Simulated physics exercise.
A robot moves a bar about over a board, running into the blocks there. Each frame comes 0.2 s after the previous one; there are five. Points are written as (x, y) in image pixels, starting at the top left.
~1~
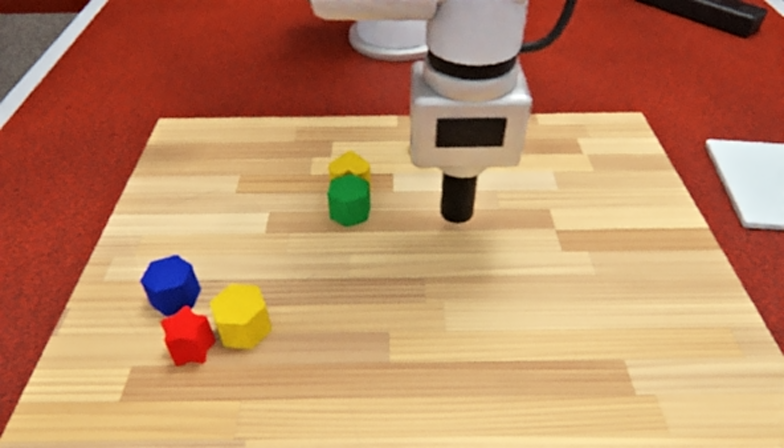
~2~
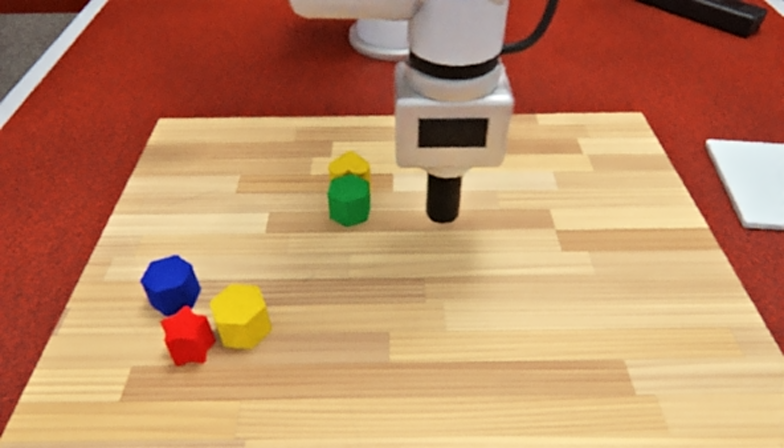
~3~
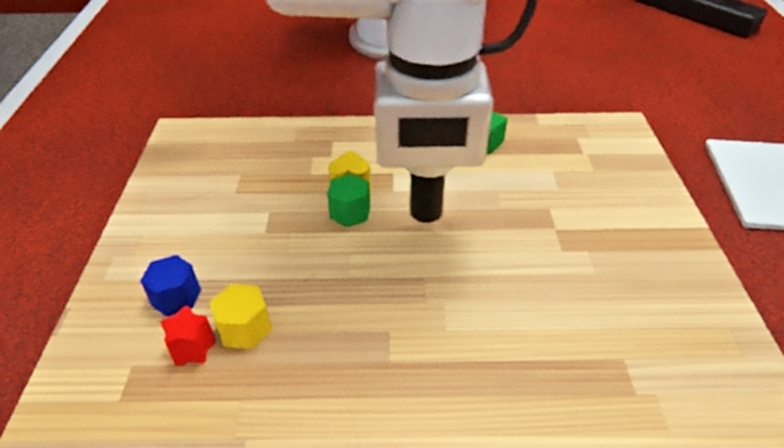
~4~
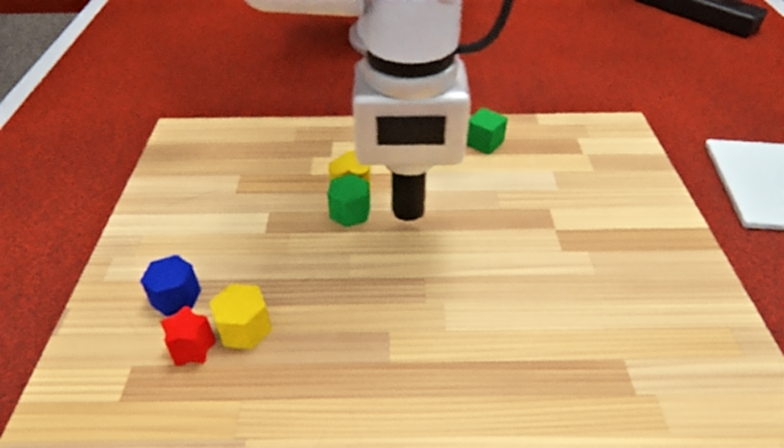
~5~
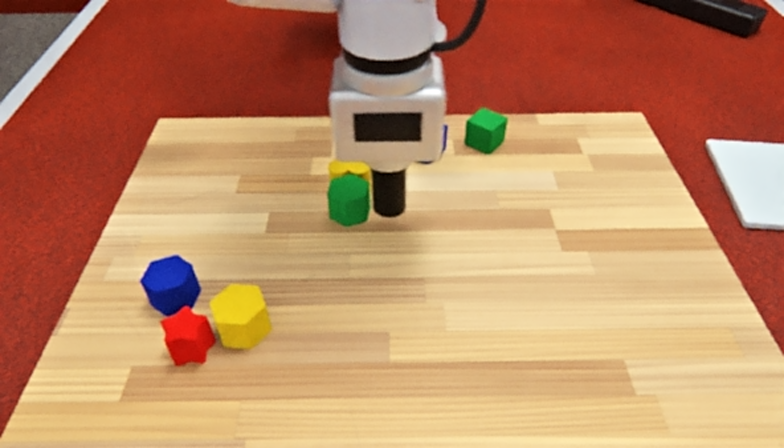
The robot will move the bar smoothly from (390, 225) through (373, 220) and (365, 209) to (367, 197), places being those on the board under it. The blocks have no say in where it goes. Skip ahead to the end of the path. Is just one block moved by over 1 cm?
No - that is not the case.
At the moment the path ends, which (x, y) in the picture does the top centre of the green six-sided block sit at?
My best guess is (328, 181).
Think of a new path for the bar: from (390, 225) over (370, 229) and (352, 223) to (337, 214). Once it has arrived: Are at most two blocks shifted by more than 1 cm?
I'd say yes.
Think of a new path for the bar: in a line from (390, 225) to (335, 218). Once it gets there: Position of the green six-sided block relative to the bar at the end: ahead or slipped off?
Before the bar.
What follows on the original path. Halfway along, bar at (366, 196); green six-sided block at (332, 182); yellow heart-shaped block at (345, 162), turned 20° clockwise.
At the end, bar at (366, 179); green six-sided block at (328, 181); yellow heart-shaped block at (341, 156), turned 15° clockwise.
